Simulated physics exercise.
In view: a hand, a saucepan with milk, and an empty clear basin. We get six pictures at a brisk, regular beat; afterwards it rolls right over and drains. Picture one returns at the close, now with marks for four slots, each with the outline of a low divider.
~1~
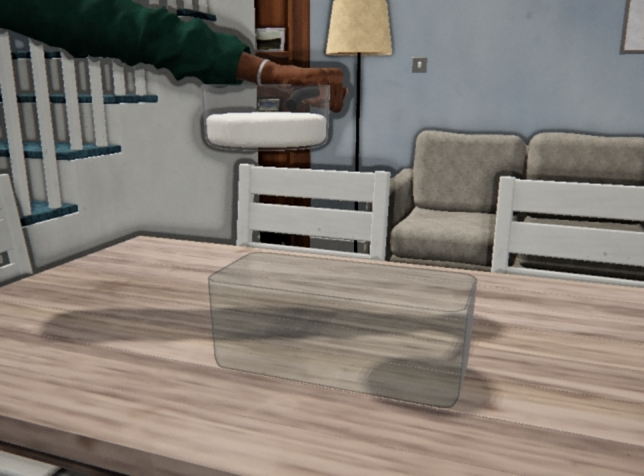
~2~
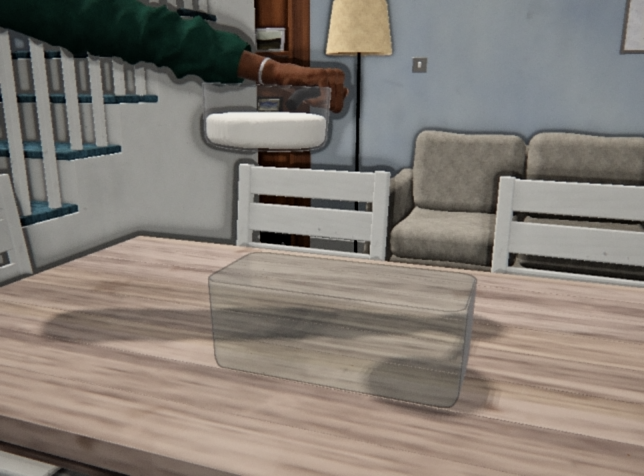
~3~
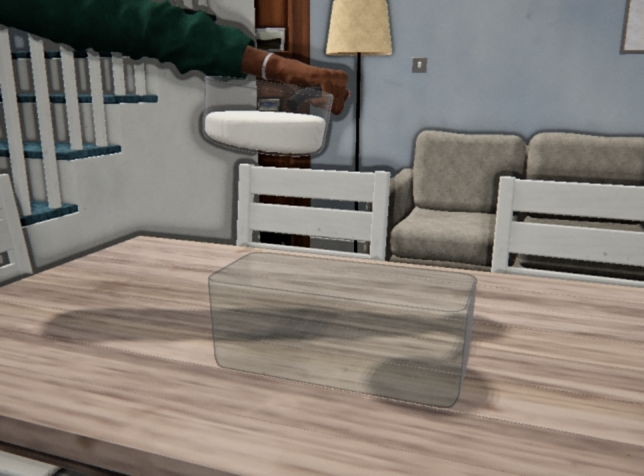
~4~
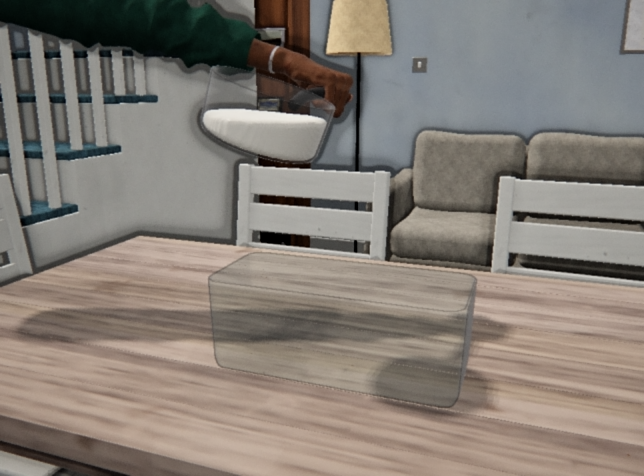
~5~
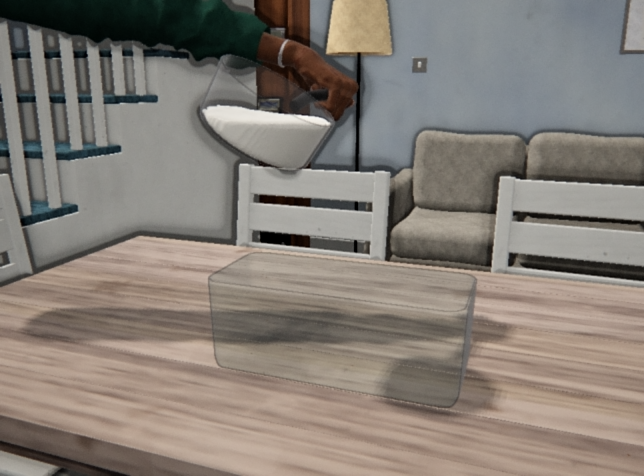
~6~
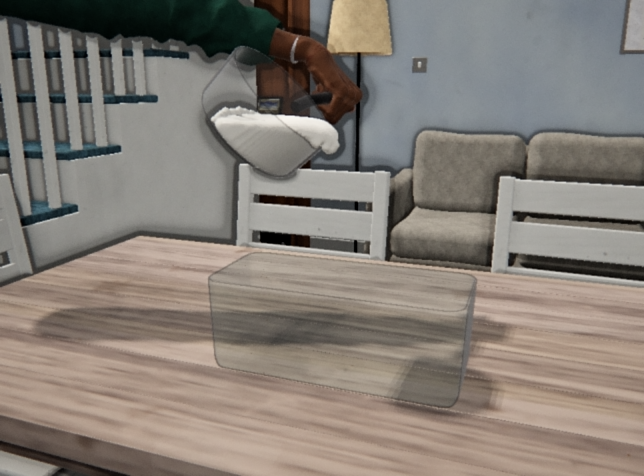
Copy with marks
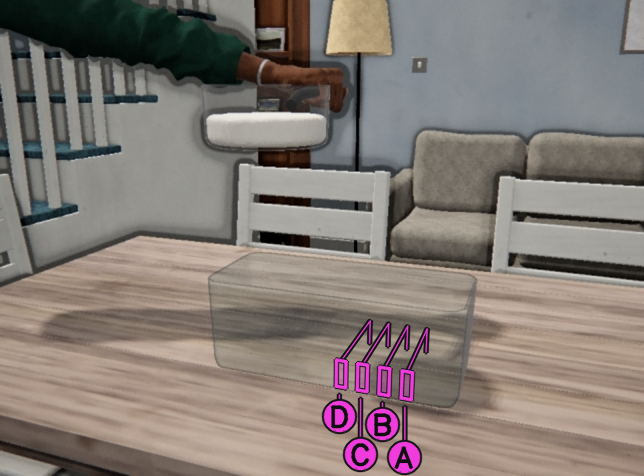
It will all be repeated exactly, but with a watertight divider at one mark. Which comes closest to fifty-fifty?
The answer is slot D.
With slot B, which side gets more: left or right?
The left one.
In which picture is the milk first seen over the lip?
Picture 6.
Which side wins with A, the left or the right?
The left side.
On the marked copy, A at (404, 406); B at (382, 402); C at (360, 398); D at (339, 394).
If A is chosen, about 85 % ends left of the wall and 13 % right of it.
If B is chosen, about 91 % ends left of the wall and 7 % right of it.
If C is chosen, about 72 % ends left of the wall and 25 % right of it.
If D is chosen, about 46 % ends left of the wall and 52 % right of it.
